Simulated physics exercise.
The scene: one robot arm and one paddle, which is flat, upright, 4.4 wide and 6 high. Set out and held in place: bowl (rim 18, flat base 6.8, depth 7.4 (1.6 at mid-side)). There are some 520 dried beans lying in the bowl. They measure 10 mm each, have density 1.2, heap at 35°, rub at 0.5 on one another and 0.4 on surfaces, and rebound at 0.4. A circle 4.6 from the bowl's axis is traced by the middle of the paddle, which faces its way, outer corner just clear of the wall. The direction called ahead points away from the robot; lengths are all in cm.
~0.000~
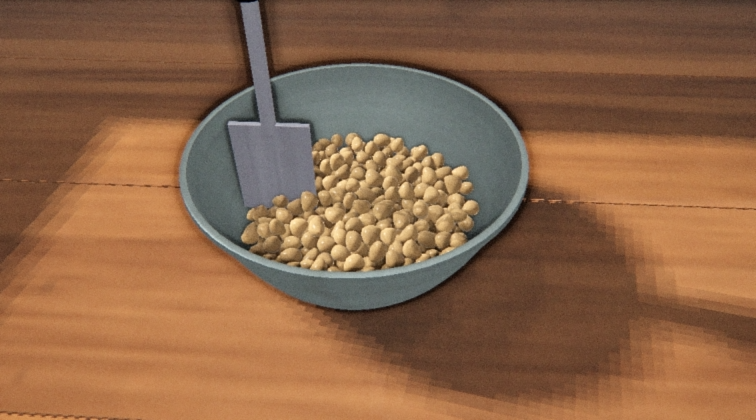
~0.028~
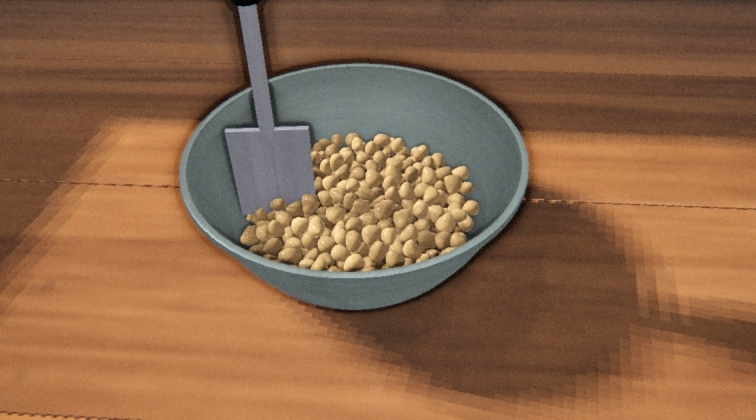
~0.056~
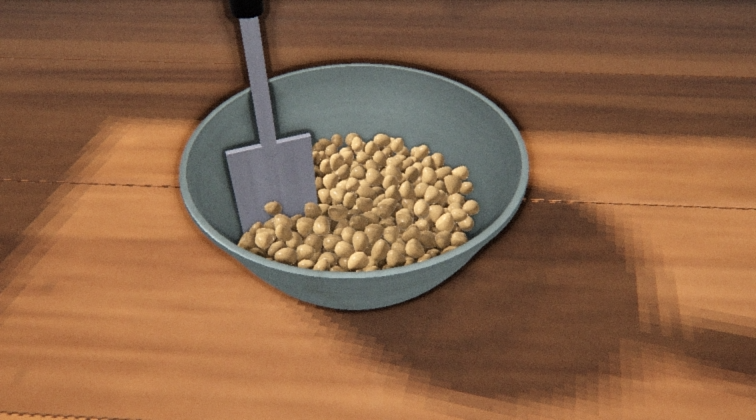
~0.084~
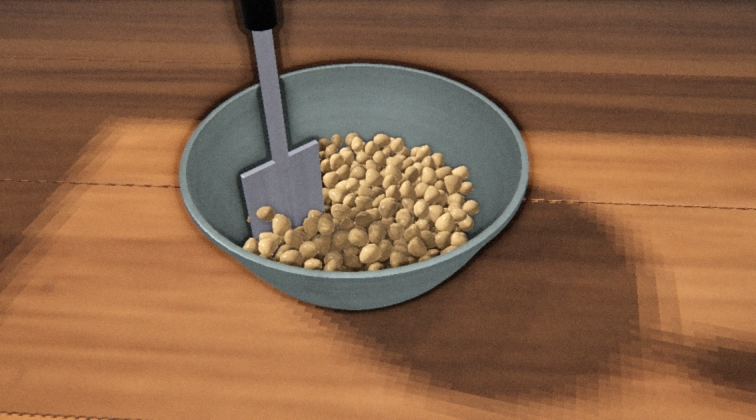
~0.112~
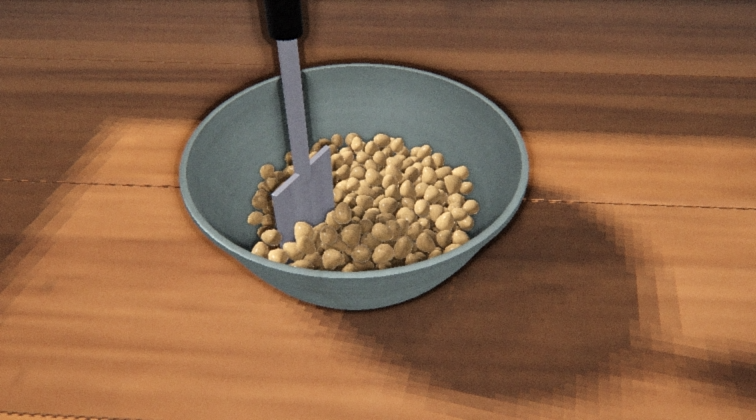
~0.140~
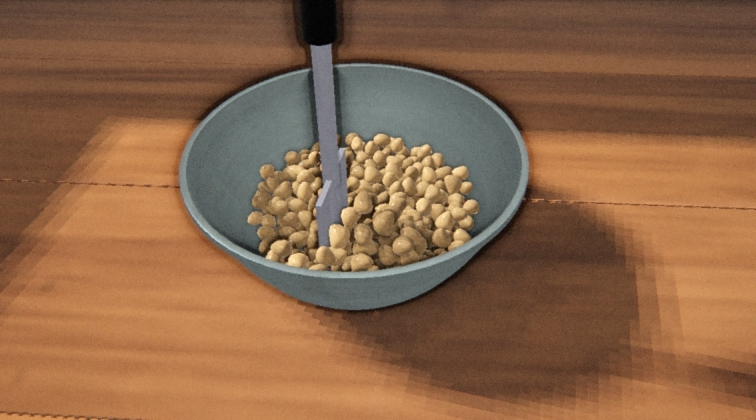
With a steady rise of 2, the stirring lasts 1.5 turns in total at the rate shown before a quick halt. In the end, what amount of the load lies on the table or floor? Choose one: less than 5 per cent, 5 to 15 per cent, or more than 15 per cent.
The share is 5 to 15 per cent.
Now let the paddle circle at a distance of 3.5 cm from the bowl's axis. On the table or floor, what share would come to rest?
In that case roughly 5 per cent.
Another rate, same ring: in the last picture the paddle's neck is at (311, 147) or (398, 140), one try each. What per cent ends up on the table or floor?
Around 5 and 20 per cent respectively.
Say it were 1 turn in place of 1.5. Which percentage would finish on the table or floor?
I'd expect some 5 per cent.
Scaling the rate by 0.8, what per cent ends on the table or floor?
5 %.
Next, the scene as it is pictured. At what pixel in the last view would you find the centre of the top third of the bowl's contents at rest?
Somewhere close to (348, 206).
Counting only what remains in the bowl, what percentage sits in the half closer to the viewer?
About 50 per cent.
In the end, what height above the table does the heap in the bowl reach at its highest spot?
The top sits some 6.0 cm up.
After 0.40 s, 260° round, highest piece 10 above the table; 500 in the bowl, 9 on the table or floor, 9 in flight or on the tool.
After 0.66 s, 77° round, highest piece 7 above the table; 475 in the bowl, 42 on the table or floor, 1 in flight or on the tool.
After 0.99 s, 180° round, highest piece 6 above the table; 474 in the bowl, 43 on the table or floor, 1 in flight or on the tool.
After 1.69 s, 180° round, highest piece 6 above the table; 474 in the bowl, 44 on the table or floor.
At rest, 474 in the bowl, 44 on the table or floor. That is 8 % on the table or floor.
